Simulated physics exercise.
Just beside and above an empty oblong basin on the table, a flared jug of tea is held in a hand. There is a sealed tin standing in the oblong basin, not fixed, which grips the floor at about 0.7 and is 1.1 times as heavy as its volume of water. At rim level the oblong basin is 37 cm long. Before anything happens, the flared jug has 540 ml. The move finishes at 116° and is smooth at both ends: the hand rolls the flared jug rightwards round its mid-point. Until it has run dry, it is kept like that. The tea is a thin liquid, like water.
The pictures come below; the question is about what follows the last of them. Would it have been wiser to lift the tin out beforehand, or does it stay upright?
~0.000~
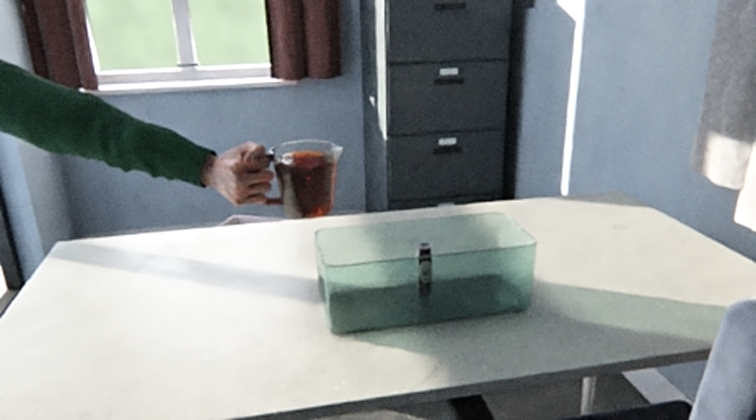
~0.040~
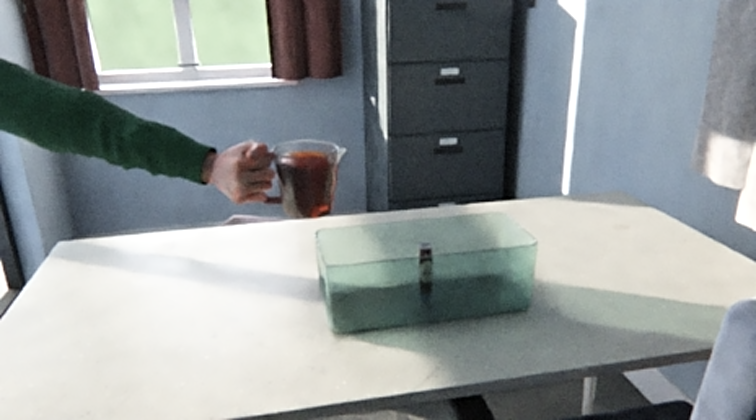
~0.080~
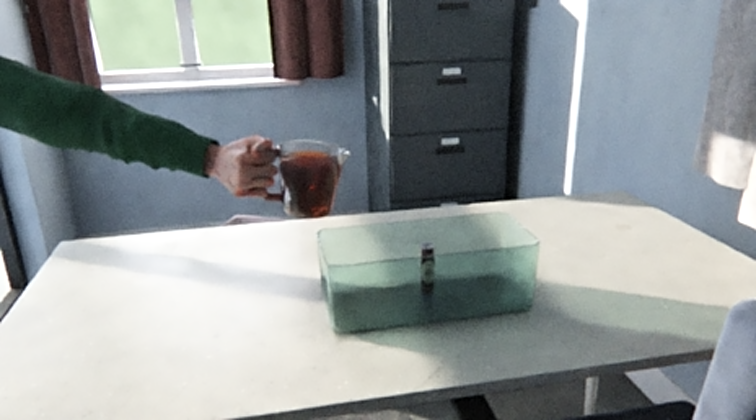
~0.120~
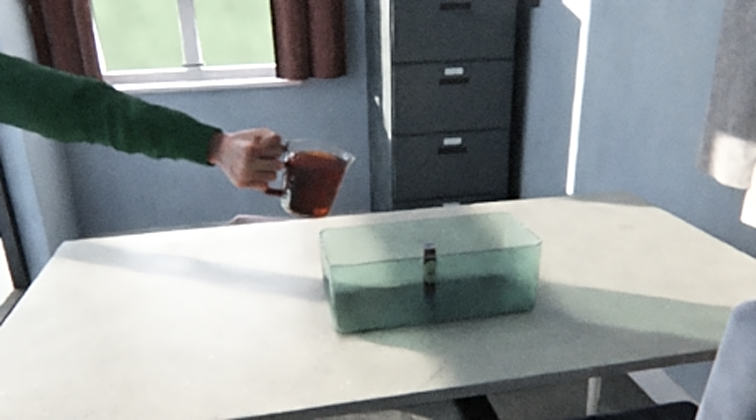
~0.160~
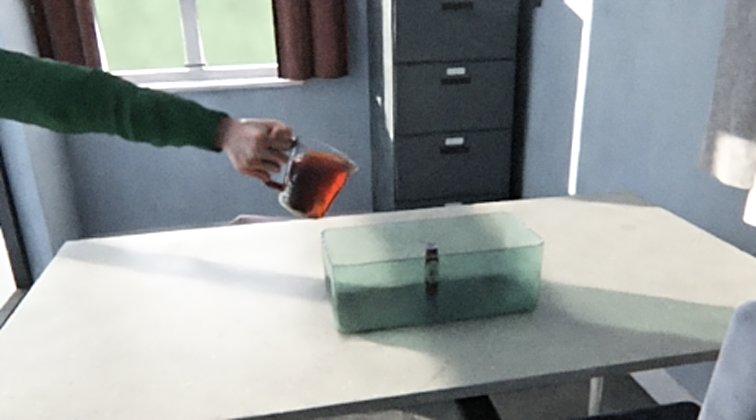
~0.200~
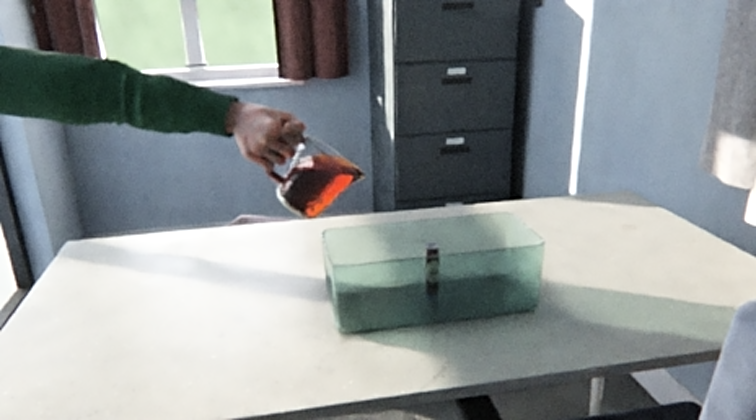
It stays upright.
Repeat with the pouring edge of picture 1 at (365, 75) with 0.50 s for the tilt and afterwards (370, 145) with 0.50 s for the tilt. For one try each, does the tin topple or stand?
First it tips over; then it tips over.
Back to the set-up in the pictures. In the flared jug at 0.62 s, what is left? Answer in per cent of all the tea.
About 2 % is still there.
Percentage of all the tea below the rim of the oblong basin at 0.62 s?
The fraction sits near 94 in a hundred.
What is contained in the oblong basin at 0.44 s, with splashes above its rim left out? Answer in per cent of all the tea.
I'd put it near 44 percent.
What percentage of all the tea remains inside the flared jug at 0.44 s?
Close to 32 in a hundred.
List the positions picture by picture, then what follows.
The first frame shows tilt 0°; pouring edge (344, 148); surface from (275, 160) to (336, 156); the oblong basin's rim runs from (319, 248) to (521, 228); the tin's top is at (424, 248).
The second frame shows tilt 2°; pouring edge (346, 149); surface from (276, 160) to (337, 157).
The third frame shows tilt 7°; pouring edge (350, 152); surface from (280, 158) to (341, 158).
The fourth frame shows tilt 16°; pouring edge (356, 158); surface from (286, 157) to (347, 160).
The fifth frame shows tilt 27°; pouring edge (361, 167); surface from (290, 163) to (354, 163).
The sixth frame shows tilt 40°; pouring edge (363, 177); surface from (286, 173) to (354, 168); 1 per cent is over the edge.
After 0.44 s the tilt is 112° and 33 per cent is still to pour; the tin stands where it began.
After 0.62 s the tilt is 116° and 2 per cent is still to pour; the tin stands where it began.
After 0.80 s the tilt is 116° and 0 per cent is still to pour; the tin stands where it began.
After 1.00 s the tilt is 116° and 0 per cent is still to pour; the tin stands where it began.
In the end the tin stands where it began.
